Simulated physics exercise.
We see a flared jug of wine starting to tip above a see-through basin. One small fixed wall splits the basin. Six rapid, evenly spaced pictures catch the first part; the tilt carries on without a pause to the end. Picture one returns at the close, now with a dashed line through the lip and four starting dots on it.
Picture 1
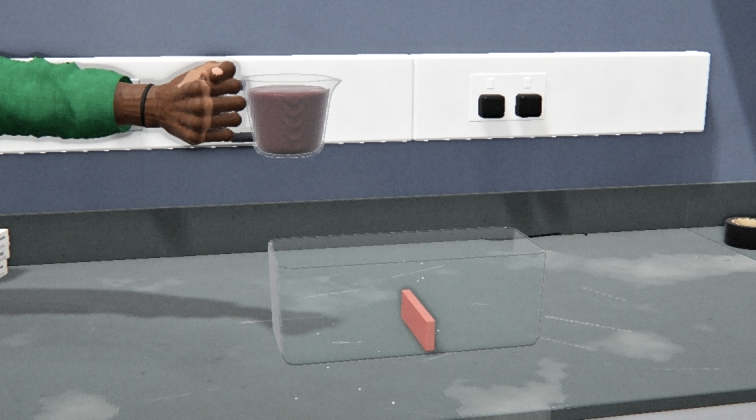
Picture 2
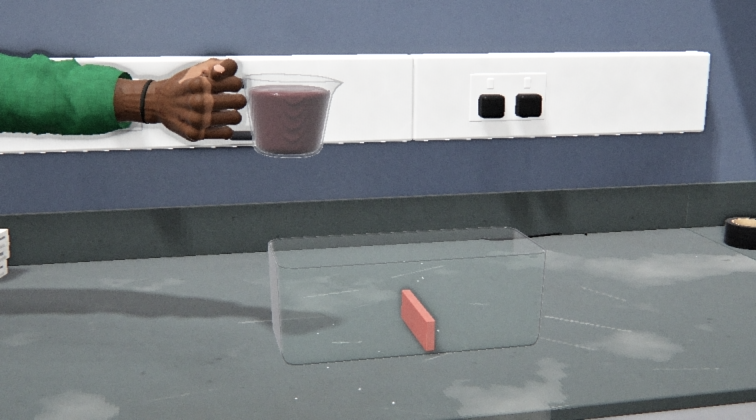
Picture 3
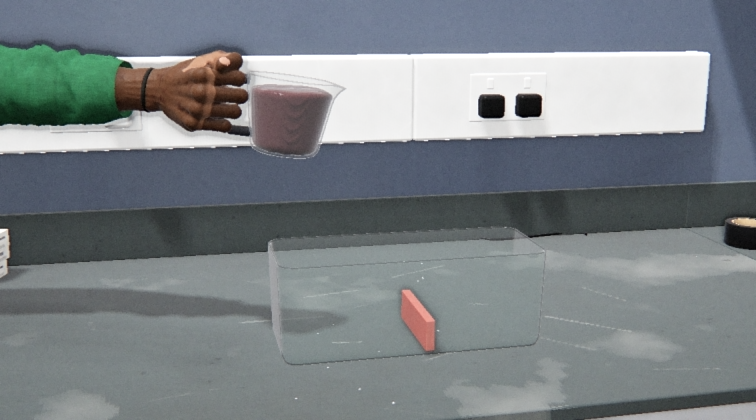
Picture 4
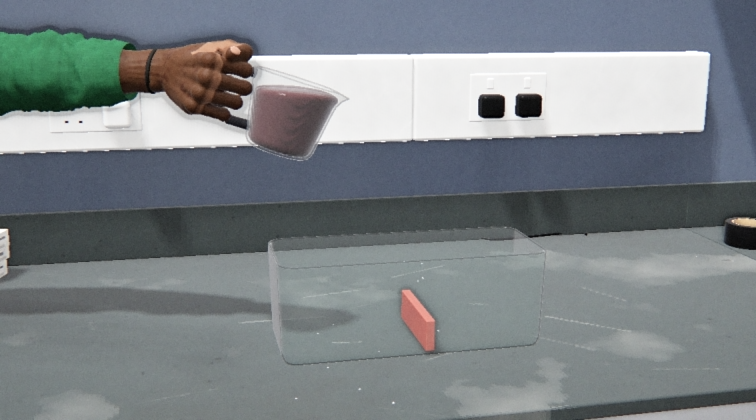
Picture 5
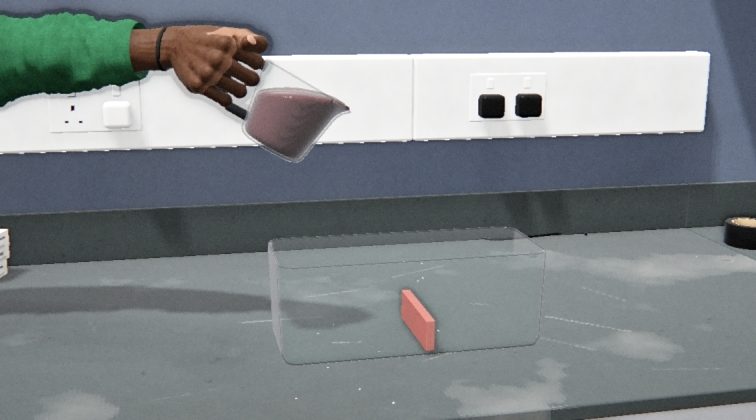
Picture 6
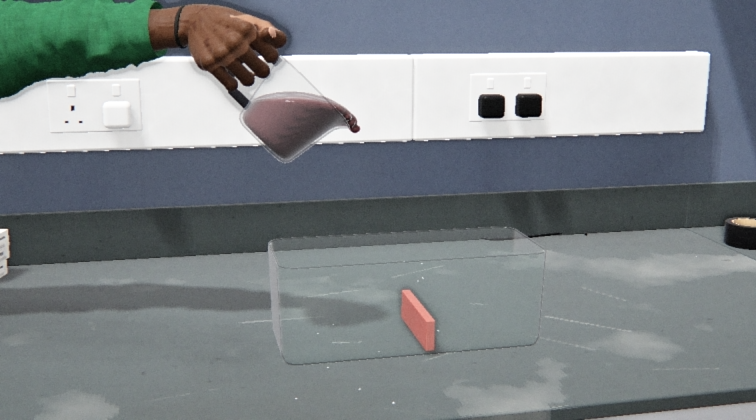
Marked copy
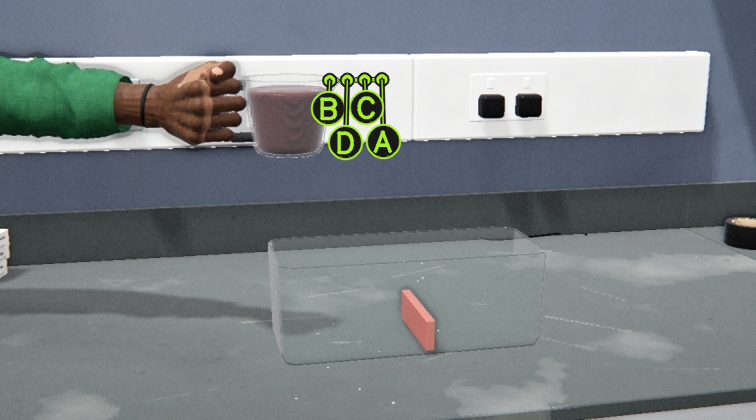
A hand in a green sleeve grips a clear, flared jug of dull purple liquid at the upper left, above a grey, scuffed worktop seen from the front. Below sits a see-through rectangular basin with a small red block standing inside, before a blue wall with white trunking and black sockets. The hand rises and tilts the jug rightward, slowly then further, until liquid reaches past its lip, while the view stays still.
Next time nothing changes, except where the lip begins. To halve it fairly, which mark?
Dot A does it best.
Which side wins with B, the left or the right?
The left side.
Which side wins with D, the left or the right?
More ends on the left.
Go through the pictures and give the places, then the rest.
Upright, lip at (340, 80); basin from (281, 364) to (538, 343); top of the wall at (418, 305); nothing has left yet.
Tipped about 2°, lip at (342, 82); nothing has left yet.
Tipped about 8°, lip at (345, 88); nothing has left yet.
Tipped about 18°, lip at (348, 98); nothing has left yet.
Tipped about 31°, lip at (350, 111); wine is over the lip, down to (345, 107).
Tipped about 46°, lip at (348, 127); wine is over the lip, down to (354, 130).
On the marked copy, A at (381, 79); B at (329, 80); C at (364, 79); D at (347, 80).
With A, about 48 % ends left of the wall and 48 % right of it; 4 % is lost outside.
With B, about 84 % ends left of the wall and 10 % right of it; 6 % is lost outside.
With C, about 69 % ends left of the wall and 28 % right of it; 4 % is lost outside.
With D, about 83 % ends left of the wall and 10 % right of it; 7 % is lost outside.
